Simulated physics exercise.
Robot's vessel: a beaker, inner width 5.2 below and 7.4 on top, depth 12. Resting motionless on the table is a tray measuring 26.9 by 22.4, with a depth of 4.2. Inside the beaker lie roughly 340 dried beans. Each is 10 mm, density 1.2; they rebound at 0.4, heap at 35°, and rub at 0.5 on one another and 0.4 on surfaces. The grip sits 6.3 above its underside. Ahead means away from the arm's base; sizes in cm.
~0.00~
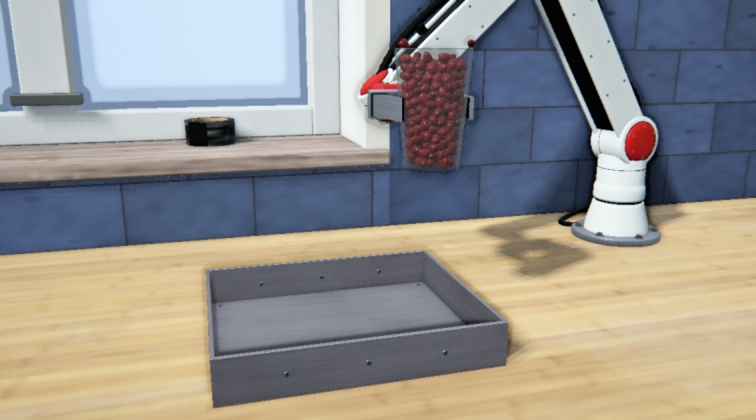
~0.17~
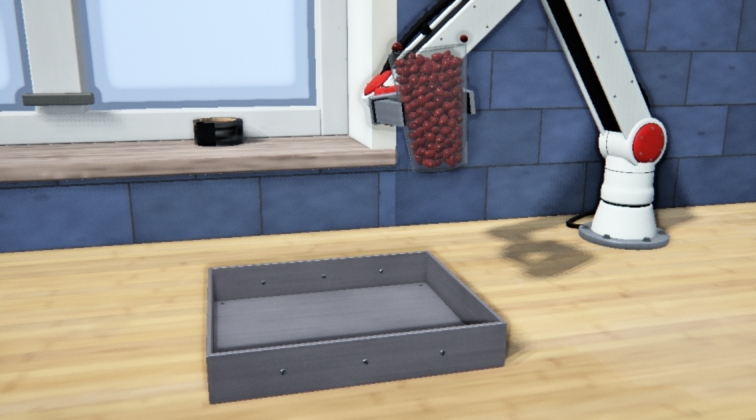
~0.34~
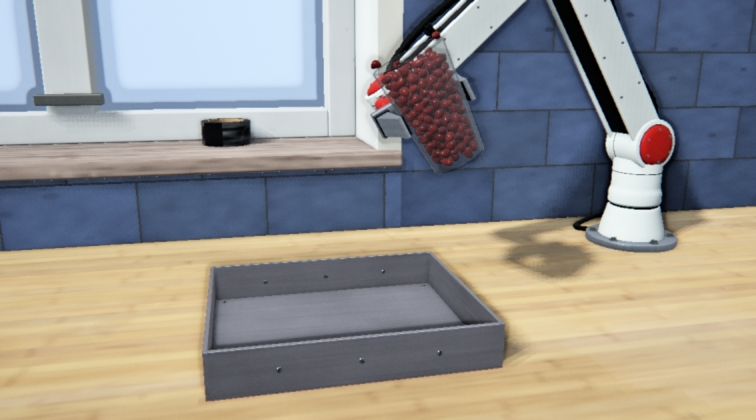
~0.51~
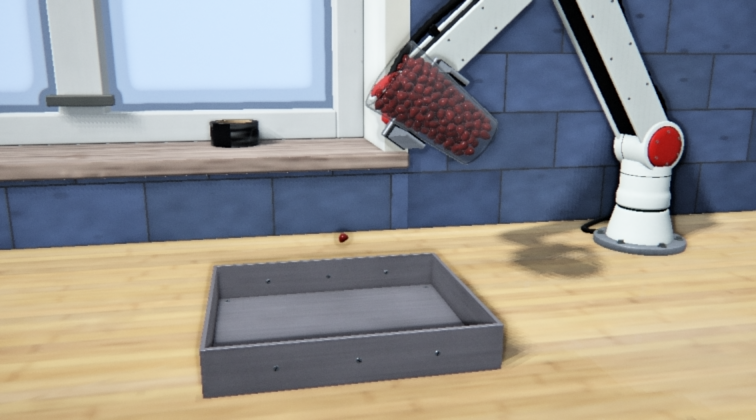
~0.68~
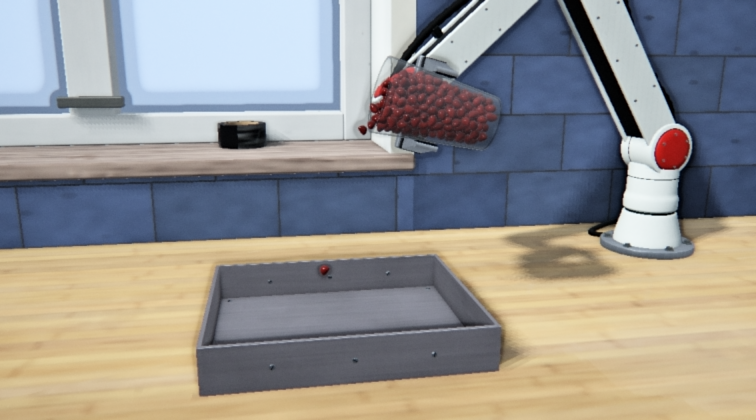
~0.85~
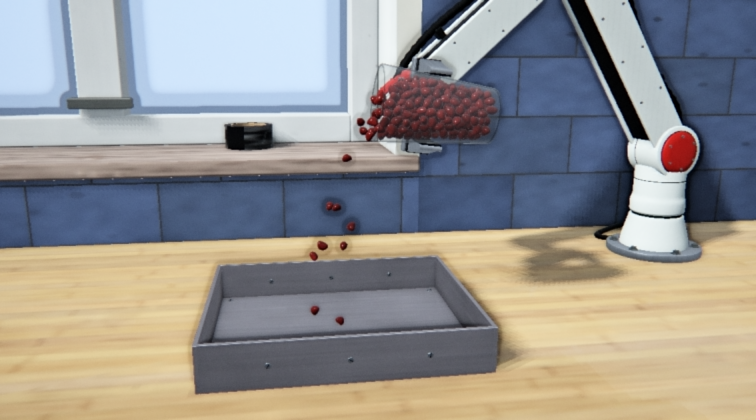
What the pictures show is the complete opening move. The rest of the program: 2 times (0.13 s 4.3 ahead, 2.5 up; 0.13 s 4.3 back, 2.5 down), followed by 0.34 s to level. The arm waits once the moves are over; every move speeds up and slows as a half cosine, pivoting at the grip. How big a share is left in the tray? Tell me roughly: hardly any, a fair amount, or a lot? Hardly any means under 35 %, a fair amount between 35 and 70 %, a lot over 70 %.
A lot.
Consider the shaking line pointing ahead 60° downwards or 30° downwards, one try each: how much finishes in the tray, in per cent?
I'd say close to 25 percent for the first and close to 50 percent for the second.
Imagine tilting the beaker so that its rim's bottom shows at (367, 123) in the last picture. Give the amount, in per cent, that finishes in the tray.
Around 60 per cent of it.
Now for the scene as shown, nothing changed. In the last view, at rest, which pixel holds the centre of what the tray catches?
Around pixel (273, 328).
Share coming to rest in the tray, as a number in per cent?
Estimate: Near 85 %.
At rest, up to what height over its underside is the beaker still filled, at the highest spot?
Height at rest: About 3.0 centimetres.
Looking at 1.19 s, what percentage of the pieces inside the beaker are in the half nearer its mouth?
Some 65 per cent.
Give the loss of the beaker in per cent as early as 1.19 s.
Roughly 70 per cent by then.
After 1.19 s, tilted 83° forward, highest piece 26 above the table; 175 in the tray, 104 in the beaker, 2 on the table or floor, 59 in flight or on a rim.
After 1.54 s, tilted 42° forward, highest piece 26 above the table; 288 in the tray, 43 in the beaker, 5 on the table or floor, 4 in flight or on a rim.
After 1.91 s, level, highest piece 21 above the table; 292 in the tray, 43 in the beaker, 5 on the table or floor.
After 2.96 s, level, highest piece 21 above the table; 292 in the tray, 43 in the beaker, 5 on the table or floor.
At rest, 292 in the tray, 43 in the beaker, 5 on the table or floor. That is 86 % in the tray.
